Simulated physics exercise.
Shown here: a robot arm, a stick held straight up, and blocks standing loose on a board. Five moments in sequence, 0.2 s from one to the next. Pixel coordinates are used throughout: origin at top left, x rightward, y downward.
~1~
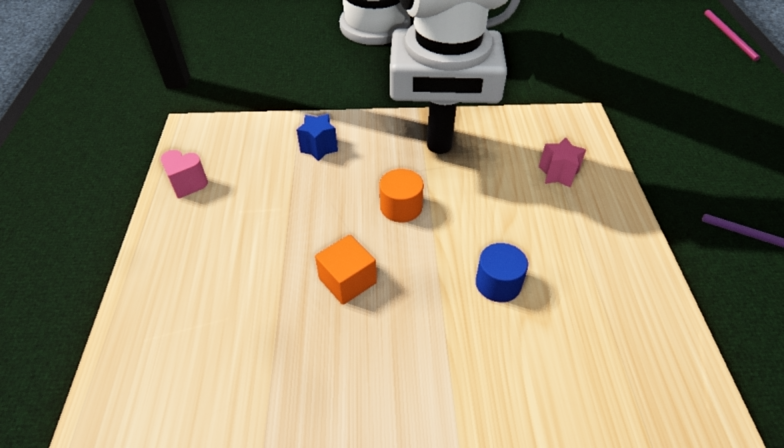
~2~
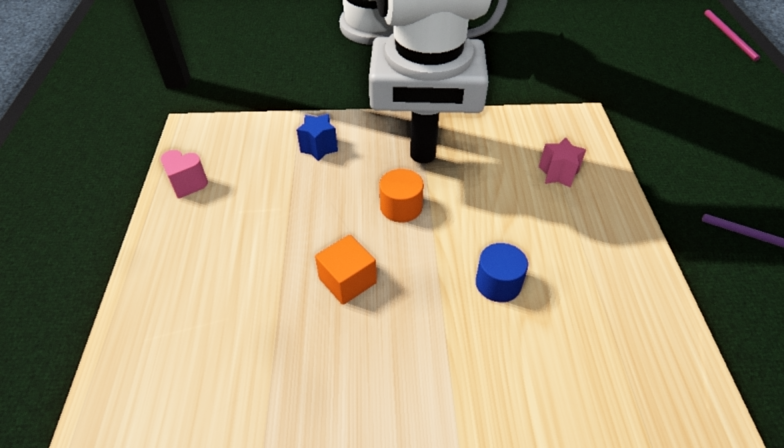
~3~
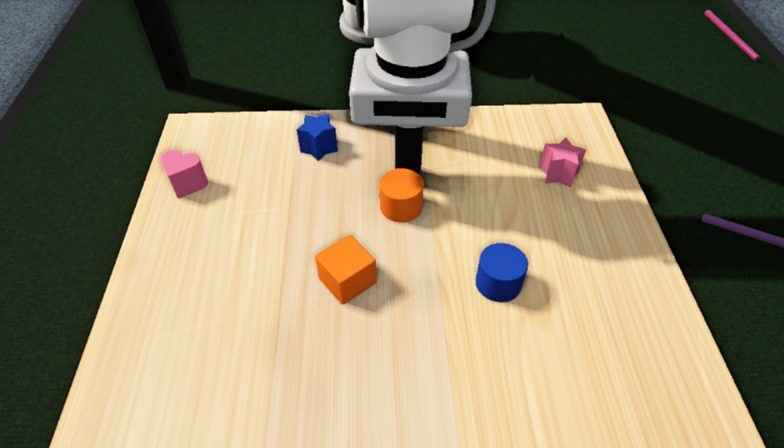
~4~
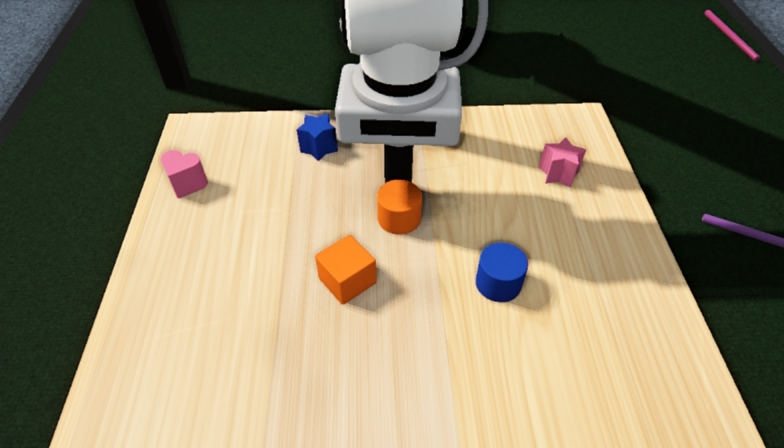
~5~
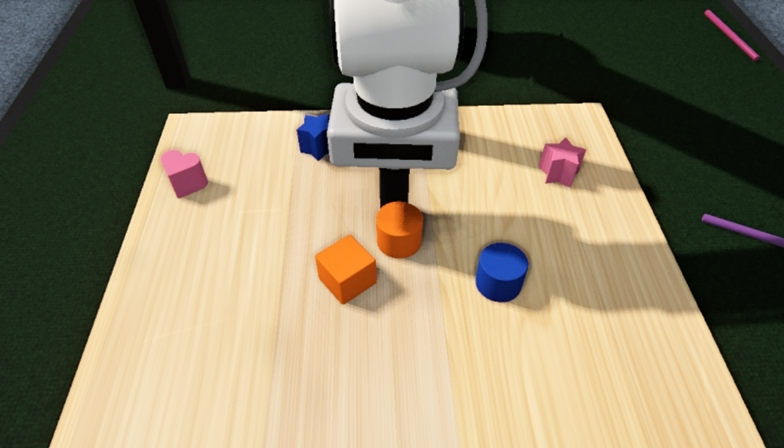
The footage shows a robot arm lowering its black stick toward the viewer and slightly left across a wooden board of loose blocks, then pushing the orange cylinder a short way forward, closer to the orange cube.
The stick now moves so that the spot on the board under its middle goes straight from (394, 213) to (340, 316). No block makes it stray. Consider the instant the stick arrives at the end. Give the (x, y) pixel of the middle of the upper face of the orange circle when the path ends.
Just about (403, 256).
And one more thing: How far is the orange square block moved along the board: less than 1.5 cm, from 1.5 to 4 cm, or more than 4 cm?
The answer here is over 4 cm.
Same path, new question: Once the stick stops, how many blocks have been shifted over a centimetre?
I'd say two blocks get moved.
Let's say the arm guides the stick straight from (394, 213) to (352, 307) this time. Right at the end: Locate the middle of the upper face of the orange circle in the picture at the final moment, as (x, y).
Its top middle: (405, 262).
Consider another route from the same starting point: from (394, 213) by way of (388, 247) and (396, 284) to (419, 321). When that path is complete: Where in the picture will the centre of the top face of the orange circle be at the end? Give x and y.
Its top middle will sit at (463, 313).
On the path given first. One third of the way, stick at (378, 238); orange circle at (401, 246).
Two thirds of the way, stick at (359, 272); orange square block at (327, 279); orange circle at (403, 256).
At the end, stick at (339, 309); orange square block at (296, 309), turned 25° clockwise; orange circle at (403, 256).
